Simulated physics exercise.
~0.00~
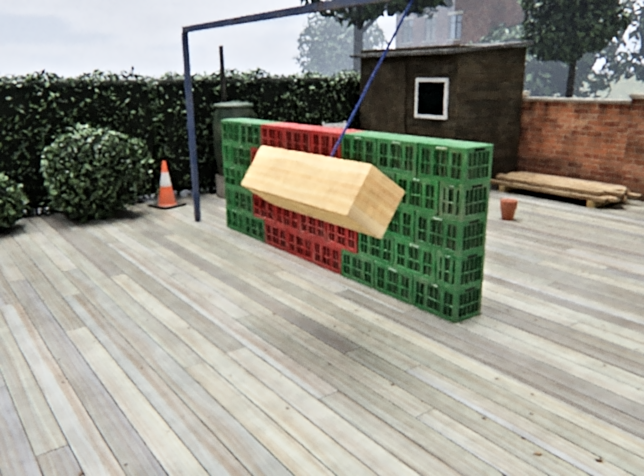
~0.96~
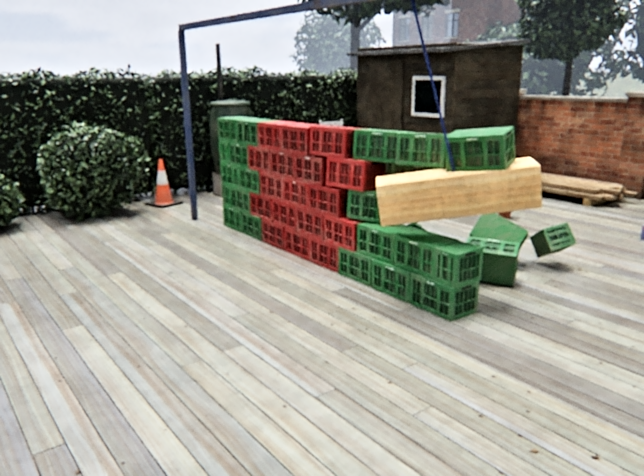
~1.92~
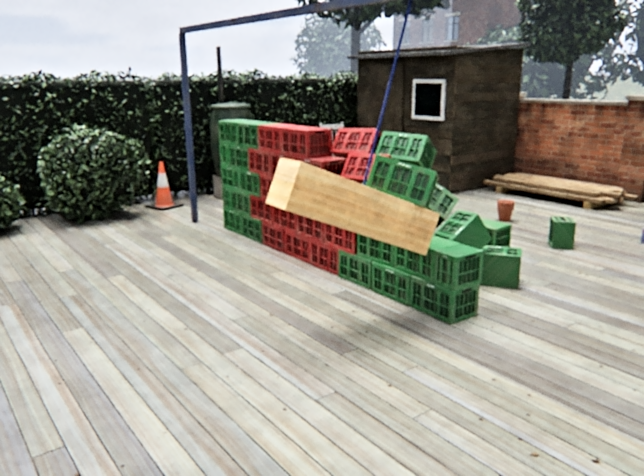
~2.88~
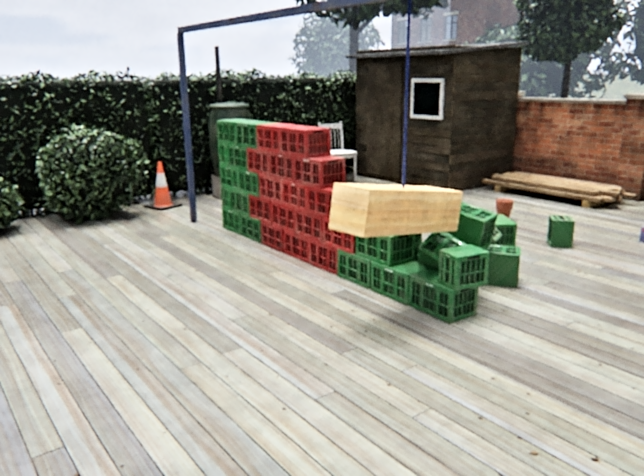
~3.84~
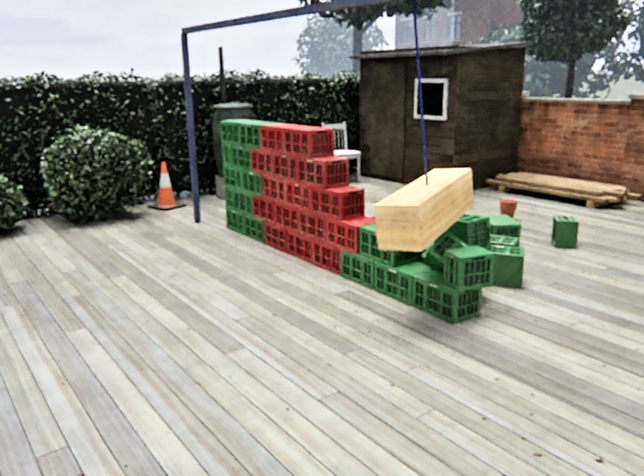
A swinging timber beam knocks down the wall's green right end, leaving most red crates standing.
